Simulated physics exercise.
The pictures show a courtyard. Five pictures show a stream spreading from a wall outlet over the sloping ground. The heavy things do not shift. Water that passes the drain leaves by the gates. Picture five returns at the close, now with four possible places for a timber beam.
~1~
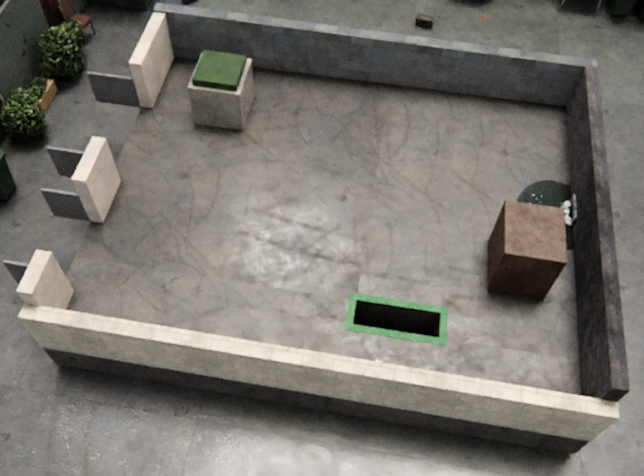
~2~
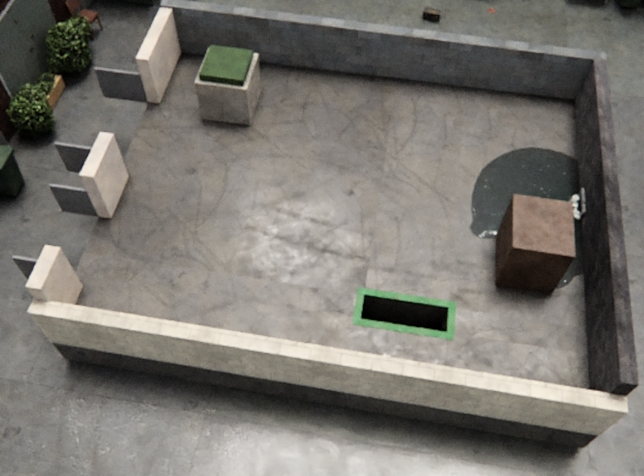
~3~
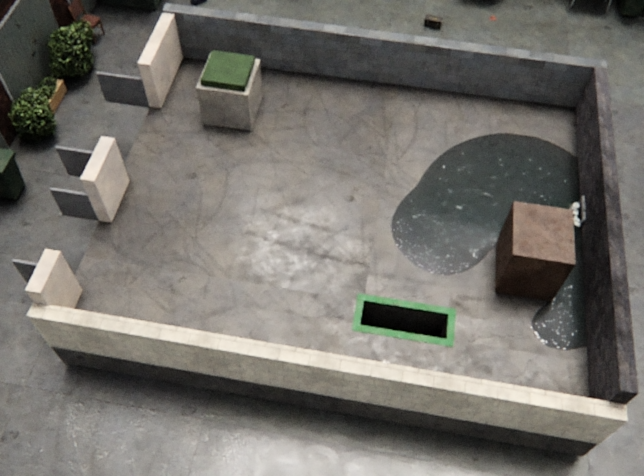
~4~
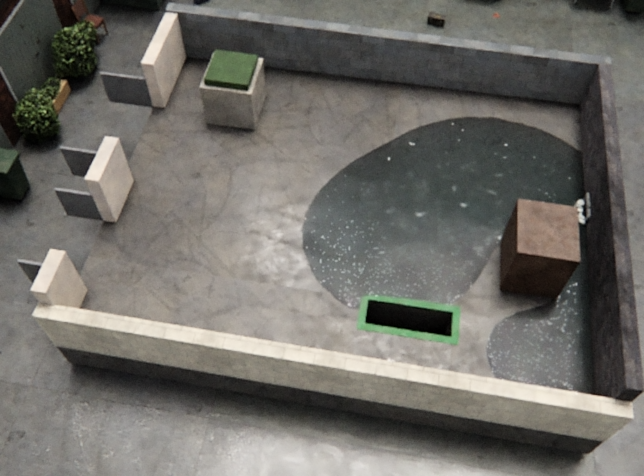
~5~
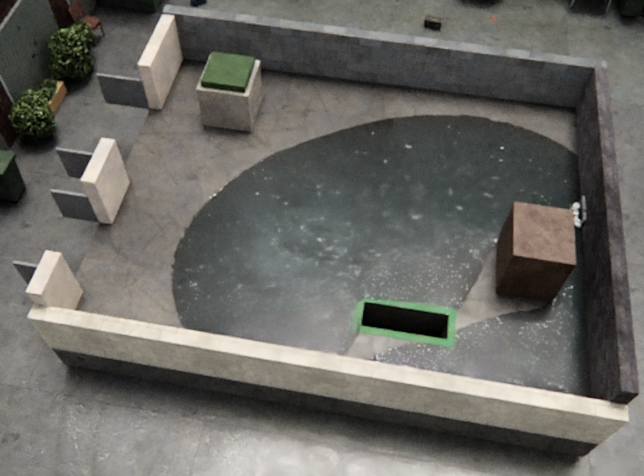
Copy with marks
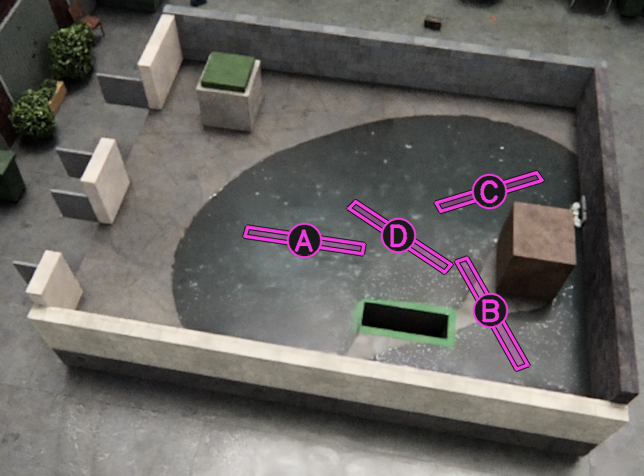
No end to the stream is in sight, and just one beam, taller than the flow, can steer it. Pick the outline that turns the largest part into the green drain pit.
Choose C.
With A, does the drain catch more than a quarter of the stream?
No.
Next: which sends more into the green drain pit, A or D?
A.
On the marked copy, A from (246, 231) to (363, 249); B from (461, 259) to (522, 366); C from (438, 207) to (539, 176); D from (352, 205) to (447, 268).
For position A, about 14 % of the stream goes into the green drain pit, about 85 % out by the gates.
For position B, about 11 % of the stream goes into the green drain pit, about 88 % out by the gates.
For position C, about 26 % of the stream goes into the green drain pit, about 73 % out by the gates.
For position D, about 10 % of the stream goes into the green drain pit, about 89 % out by the gates.
